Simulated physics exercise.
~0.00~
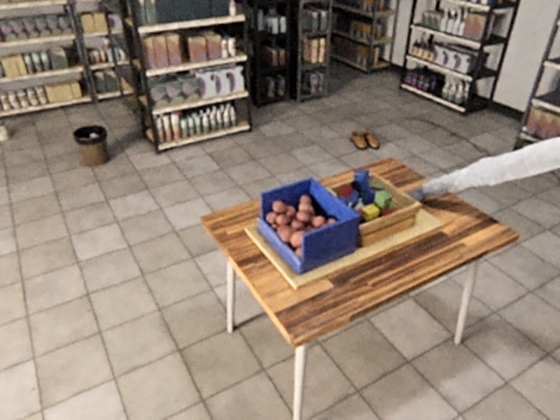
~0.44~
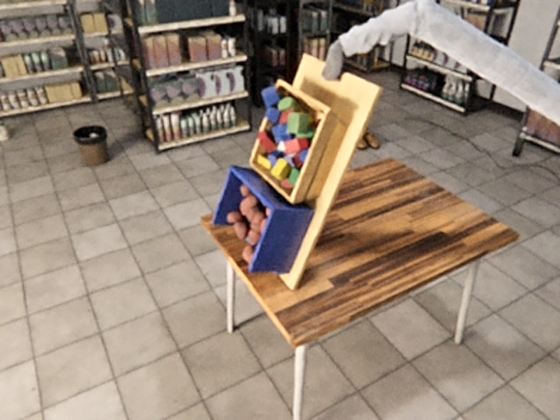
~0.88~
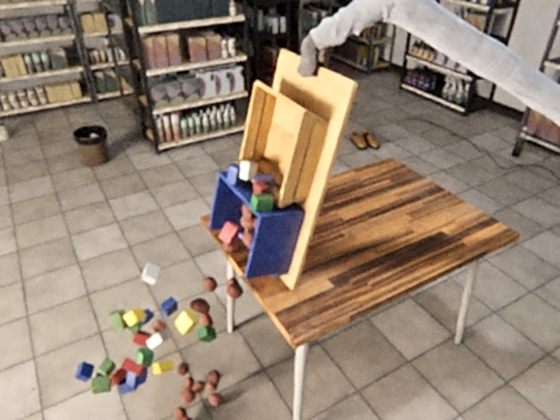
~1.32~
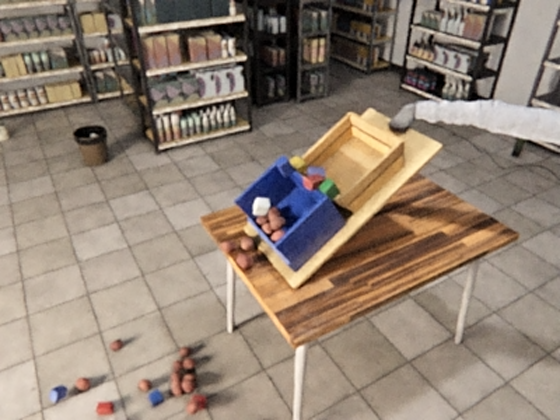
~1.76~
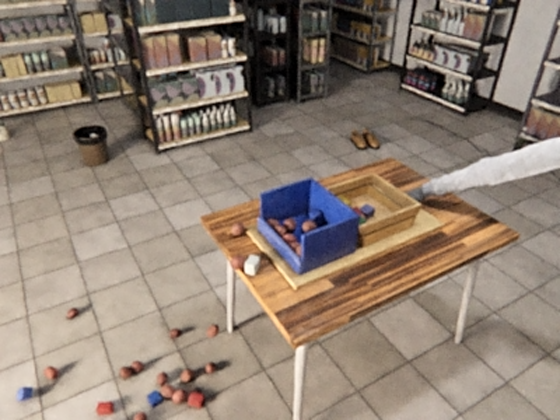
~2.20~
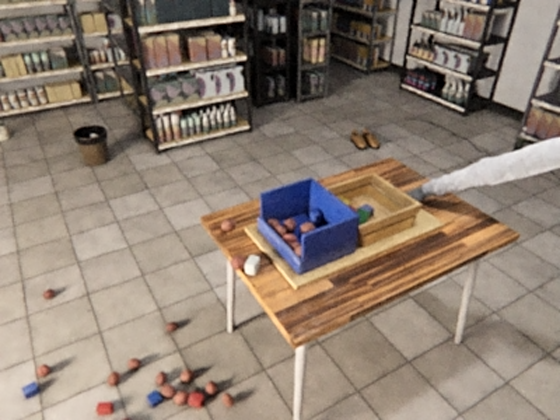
A pale, sleeve-like arm reaches in from the right toward a wooden table in a tiled storeroom lined with stocked shelves, seen from above at an angle. On the table, a board holds a blue tote of reddish potatoes at left and a wooden tote of colourful toy bricks at right. The arm lifts the board's right end steeply, and bricks slide down toward the blue tote. Bricks and potatoes spill over the left side and scatter across the floor. The arm then lowers the board flat, leaving the wooden tote nearly empty, some potatoes still in the blue one, and a few pieces on the tabletop.
